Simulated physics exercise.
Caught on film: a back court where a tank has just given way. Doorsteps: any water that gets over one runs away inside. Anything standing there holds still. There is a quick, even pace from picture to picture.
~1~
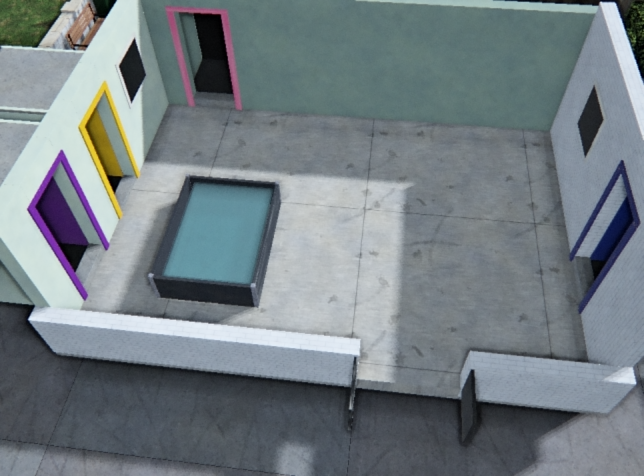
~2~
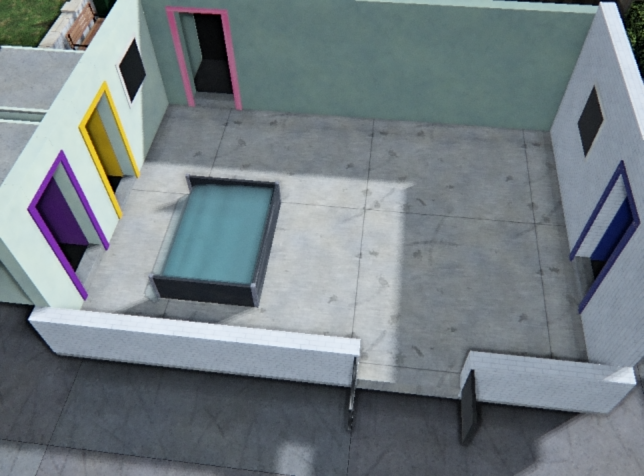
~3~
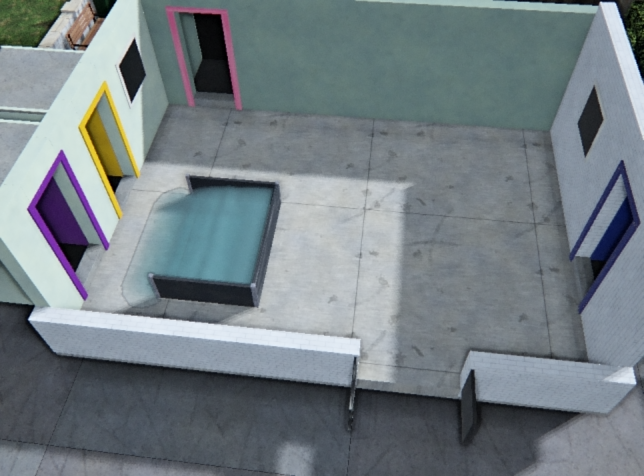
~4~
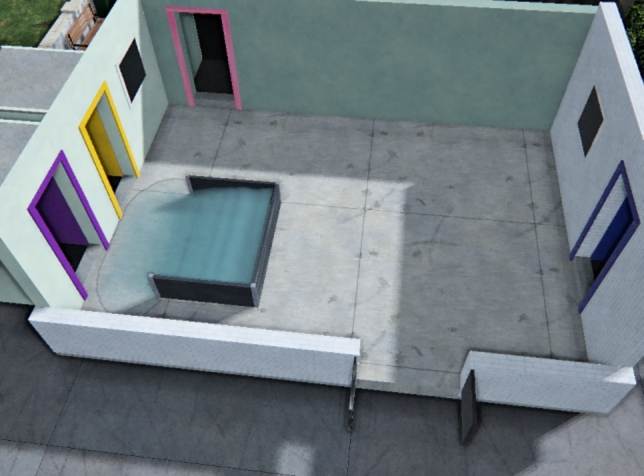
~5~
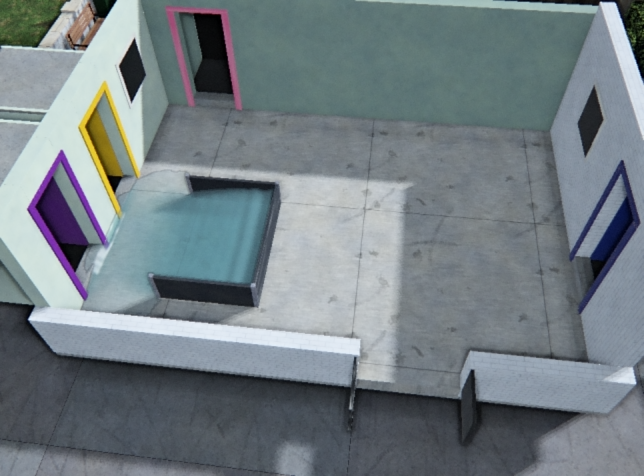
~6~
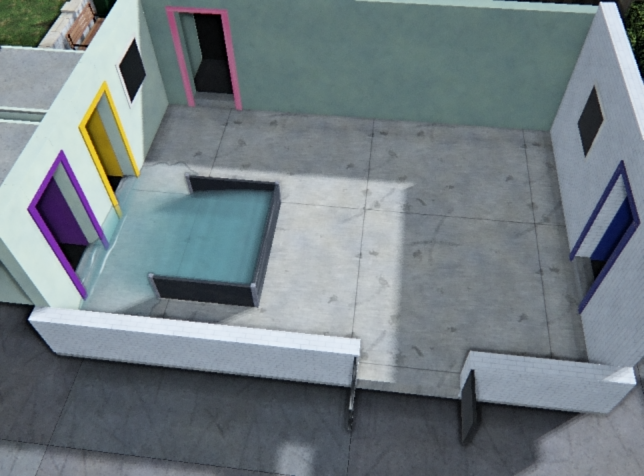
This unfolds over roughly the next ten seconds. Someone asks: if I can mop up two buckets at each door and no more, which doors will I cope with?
The blue door: You will cope; the yellow door: Too much for you; the pink door: You will cope; the purple door: Too much for you.
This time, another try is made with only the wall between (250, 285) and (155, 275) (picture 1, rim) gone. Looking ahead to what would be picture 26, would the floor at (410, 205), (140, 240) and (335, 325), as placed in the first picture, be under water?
Log: Point 1 unreached; point 2 inundated; point 3 inundated.
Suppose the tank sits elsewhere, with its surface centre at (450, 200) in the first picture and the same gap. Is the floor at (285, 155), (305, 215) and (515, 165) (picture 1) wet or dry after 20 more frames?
Points in order: Inundated; inundated; not reached.
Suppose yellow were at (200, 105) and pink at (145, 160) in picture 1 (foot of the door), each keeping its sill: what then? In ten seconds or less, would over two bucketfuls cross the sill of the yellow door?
One by one: Yellow door passes that mark.
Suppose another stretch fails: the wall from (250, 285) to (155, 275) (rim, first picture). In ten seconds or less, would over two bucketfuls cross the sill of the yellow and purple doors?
Outcome - yellow door comes in lower, purple door comes in lower.
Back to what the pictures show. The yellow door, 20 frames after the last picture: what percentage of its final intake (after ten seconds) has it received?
Share at that point: Close to 95 in a hundred.
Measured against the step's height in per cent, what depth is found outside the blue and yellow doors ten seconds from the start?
Roughly 20 % and 60 %, respectively.
A moment on, water covers 10 % of the floor; the blue door not reached, the yellow door over two buckets in, the pink door not reached, the purple door over two buckets in.
Next, water covers 20 % of the floor; the blue door not reached, the yellow door far over two buckets in, the pink door not reached, the purple door over two buckets in.
Then, water covers 30 % of the floor; the blue door not reached, the yellow door far over two buckets in, the pink door wet at the sill, nothing in, the purple door far over two buckets in.
Later, water covers 60 % of the floor; the blue door wet at the sill, nothing in, the yellow door far over two buckets in, the pink door wet at the sill, nothing in, the purple door far over two buckets in.
In the end, water covers 85 % of the floor; the blue door wet at the sill, nothing in, the yellow door far over two buckets in, the pink door wet at the sill, nothing in, the purple door far over two buckets in.
